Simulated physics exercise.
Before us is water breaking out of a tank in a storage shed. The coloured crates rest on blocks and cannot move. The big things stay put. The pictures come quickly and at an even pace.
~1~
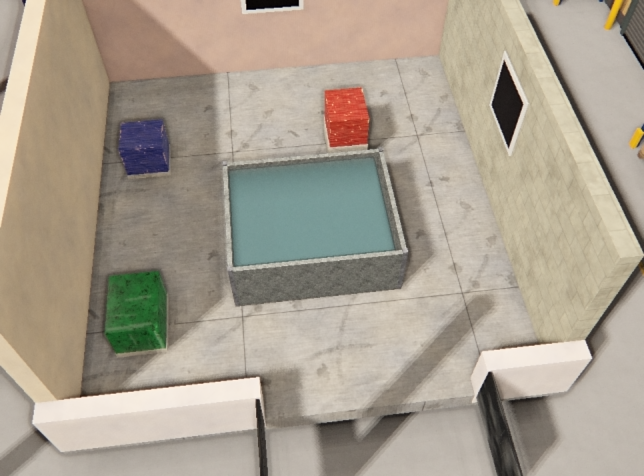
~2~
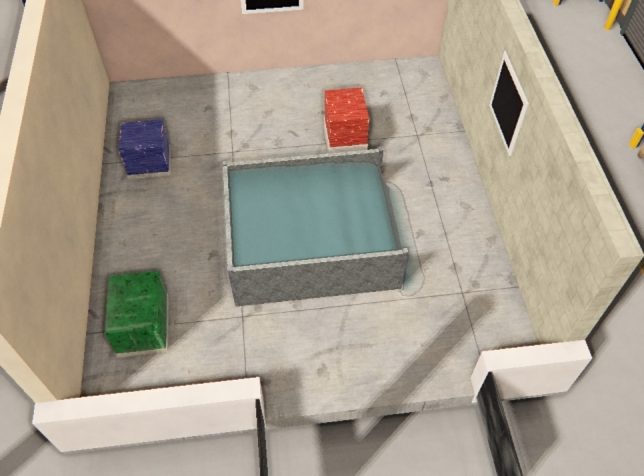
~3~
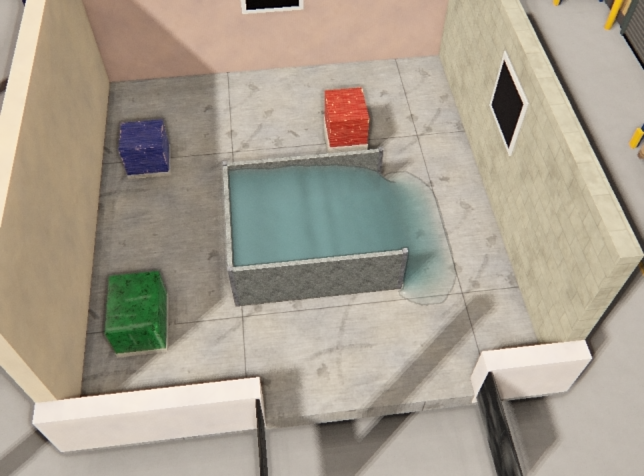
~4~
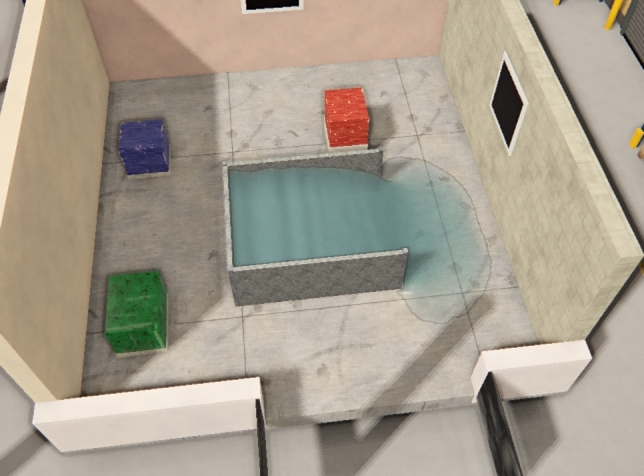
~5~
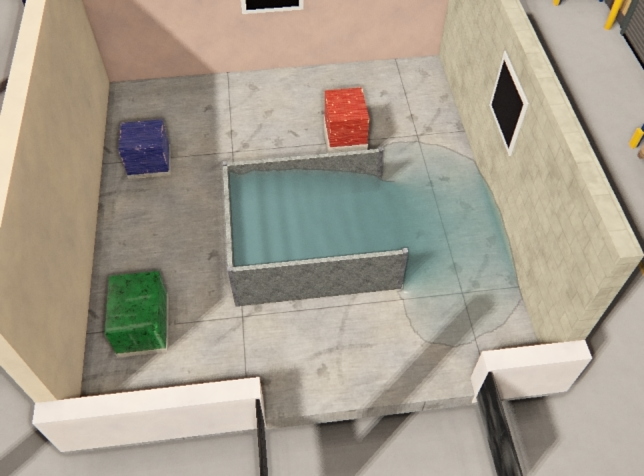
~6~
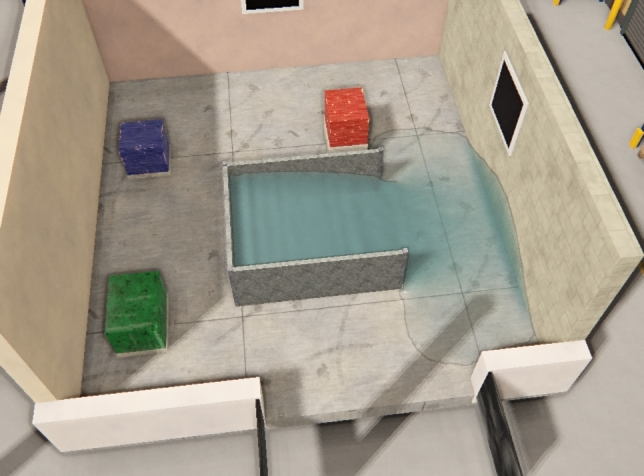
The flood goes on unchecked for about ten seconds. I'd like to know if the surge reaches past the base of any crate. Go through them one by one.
In the end the blue crate will be left wet. The red crate will be left dry. The green crate will be left wet.
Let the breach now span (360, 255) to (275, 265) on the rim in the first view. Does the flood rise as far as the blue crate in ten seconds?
Per crate - blue crate: Untouched.
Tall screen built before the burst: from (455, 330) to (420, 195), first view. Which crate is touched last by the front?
I'd go with the crate marked green.
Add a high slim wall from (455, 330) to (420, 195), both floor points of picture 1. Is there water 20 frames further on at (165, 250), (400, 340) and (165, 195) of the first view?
One by one: Spared, soaked, spared.
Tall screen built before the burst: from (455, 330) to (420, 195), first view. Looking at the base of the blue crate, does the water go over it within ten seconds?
As for the blue crate, it gets flooded.
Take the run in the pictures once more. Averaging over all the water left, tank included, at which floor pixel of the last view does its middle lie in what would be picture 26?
That comes out near (382, 206).
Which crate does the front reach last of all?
I think it's the blue crate.
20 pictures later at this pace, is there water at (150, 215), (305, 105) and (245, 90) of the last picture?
Going through them in order, I'd call them clear, drenched and drenched.
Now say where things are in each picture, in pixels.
The first frame shows still water in the water tank at (311, 210).
In the second frame, the front is at (405, 292), out from the gap at (387, 223).
In the third frame, the front is at (437, 296), out from the gap at (386, 226).
In the fourth frame, water pours out at (386, 227) and has run to (466, 305).
In the fifth frame, water pours out at (386, 228) and has run to (472, 165).
In the sixth frame, the front is at (529, 331), out from the gap at (386, 228).
A moment on, water covers 20 % of the floor; the blue crate not reached, the red crate not reached, the green crate not reached.
Next, water covers 35 % of the floor; the blue crate not reached, the red crate not reached, the green crate not reached.
Then, water covers 65 % of the floor; the blue crate not reached, the red crate water round its plinth, the green crate water round its plinth.
Later, water covers 95 % of the floor; the blue crate water round its plinth, the red crate water round its plinth, the green crate water round its plinth.
In the end, water covers 100 % of the floor; the blue crate was topped, the red crate stayed above the water, the green crate was topped.
